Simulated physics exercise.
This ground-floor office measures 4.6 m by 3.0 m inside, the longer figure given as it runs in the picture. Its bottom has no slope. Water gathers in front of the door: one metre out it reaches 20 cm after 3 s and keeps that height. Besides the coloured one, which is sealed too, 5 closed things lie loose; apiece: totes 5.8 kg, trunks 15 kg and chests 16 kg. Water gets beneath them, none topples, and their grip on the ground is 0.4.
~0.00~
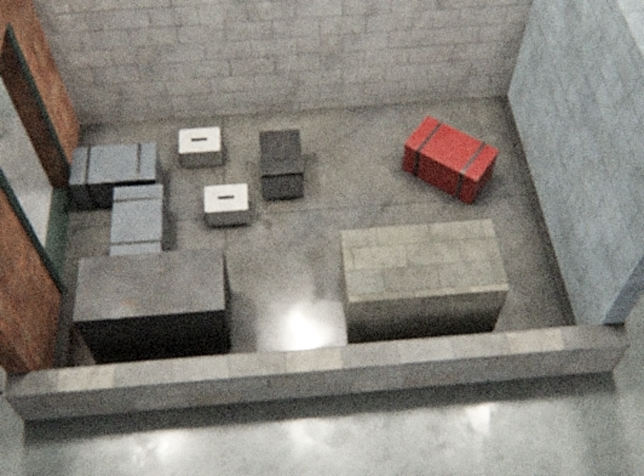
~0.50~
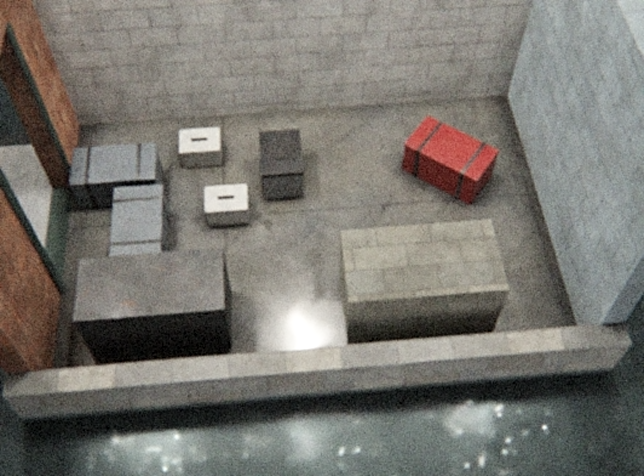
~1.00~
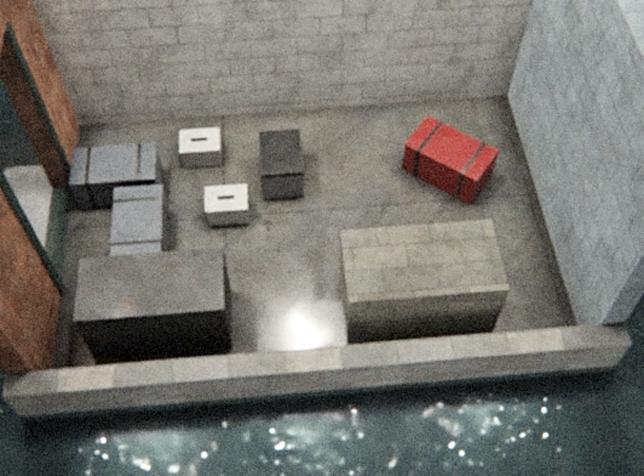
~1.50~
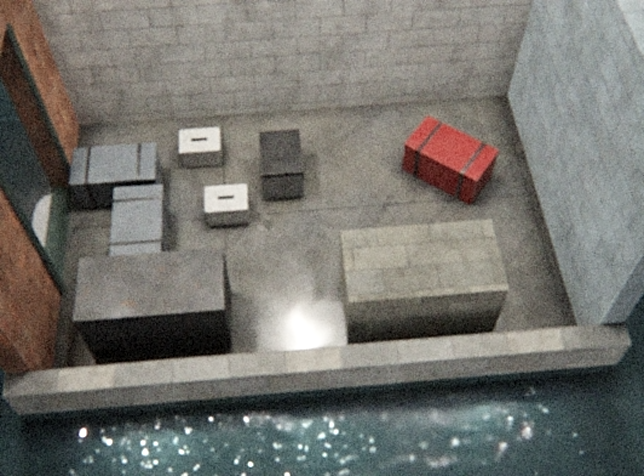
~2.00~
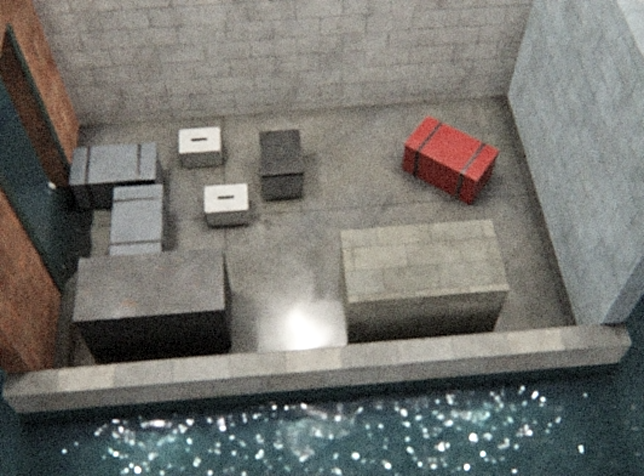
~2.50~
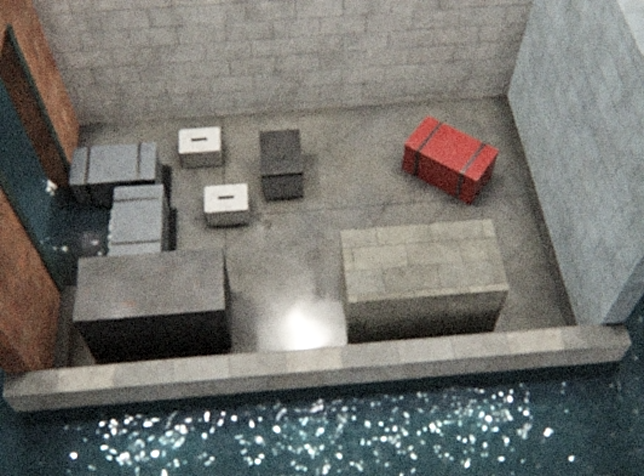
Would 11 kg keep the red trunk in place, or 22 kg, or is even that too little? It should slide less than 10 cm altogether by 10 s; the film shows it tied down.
For it, neither load is enough.
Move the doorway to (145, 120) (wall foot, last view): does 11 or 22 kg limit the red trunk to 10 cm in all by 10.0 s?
In that case neither load is enough.
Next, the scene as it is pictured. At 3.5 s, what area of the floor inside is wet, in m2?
Some 3.0 m2.
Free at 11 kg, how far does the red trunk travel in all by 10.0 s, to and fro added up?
Some 80 cm in all.
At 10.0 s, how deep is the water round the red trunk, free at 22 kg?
Roughly 15 cm.
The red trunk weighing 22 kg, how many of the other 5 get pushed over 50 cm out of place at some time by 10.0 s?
4 of them.
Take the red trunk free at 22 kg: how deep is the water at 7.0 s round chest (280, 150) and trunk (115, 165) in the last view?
Roughly 7 and 4 cm.
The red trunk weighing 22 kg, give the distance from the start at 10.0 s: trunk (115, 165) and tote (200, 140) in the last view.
In turn: 50 cm, 30 cm.
After 3.5 s the red trunk would be 0 cm from its start with 11 kg and 0 cm from its start with 22 kg; 0 cm of water round it then.
After 4.5 s the red trunk would be 0 cm from its start with 11 kg and 0 cm from its start with 22 kg; 0 cm of water round it then.
After 7.0 s the red trunk would be 54 cm from its start with 11 kg and 29 cm from its start with 22 kg; 7 cm of water round it then.
After 10.0 s the red trunk would be 70 cm from its start with 11 kg and 48 cm from its start with 22 kg; 15 cm of water round it then.
